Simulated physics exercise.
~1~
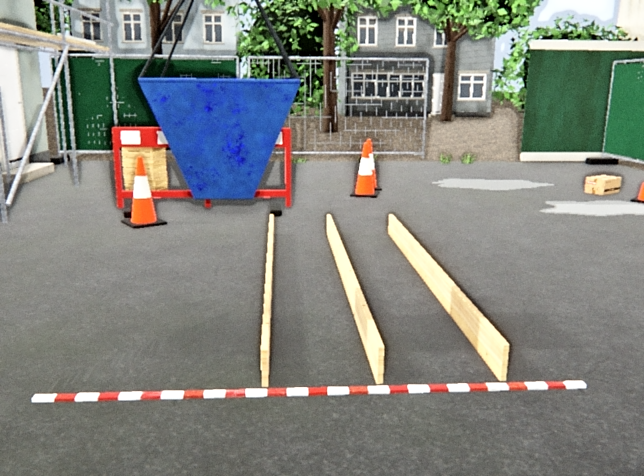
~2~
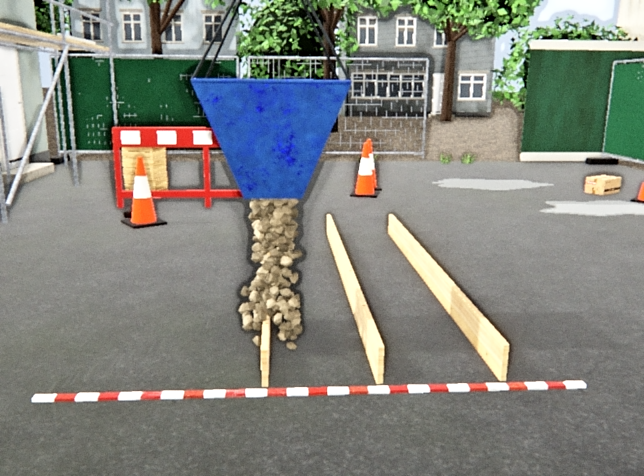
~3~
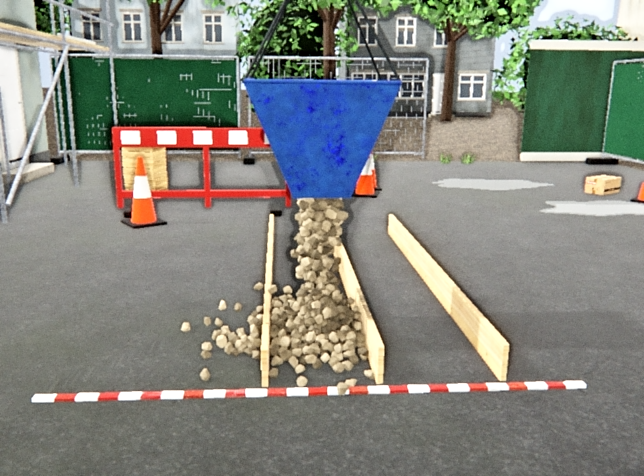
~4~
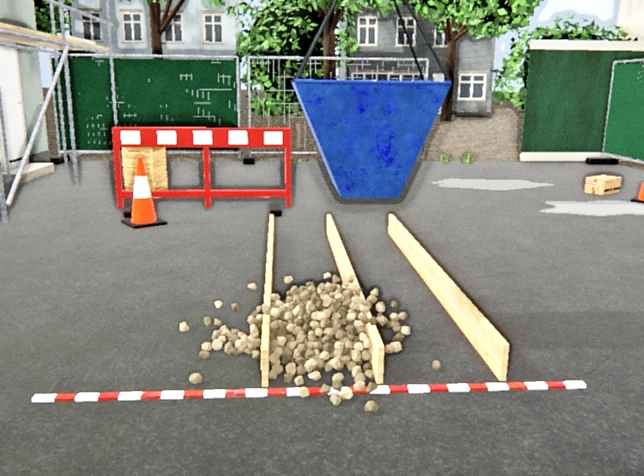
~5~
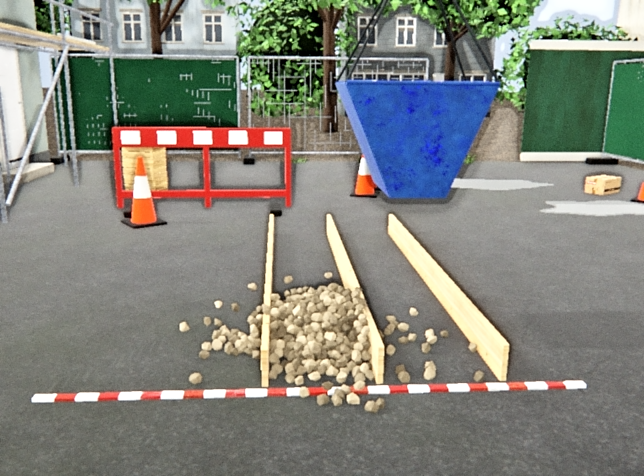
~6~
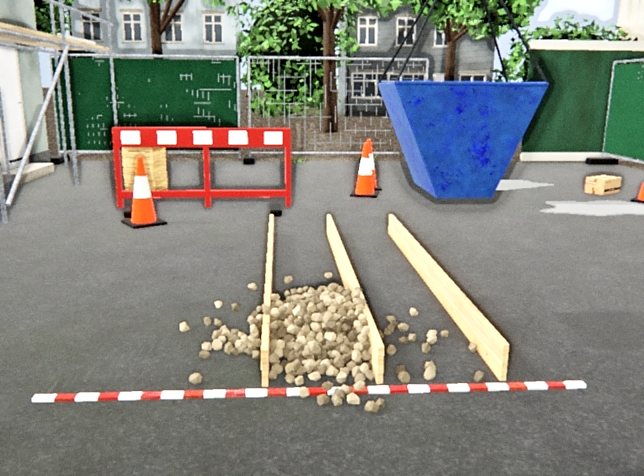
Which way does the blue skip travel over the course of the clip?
The blue skip travels to the right, and it keeps going that way after the stones have dropped out.
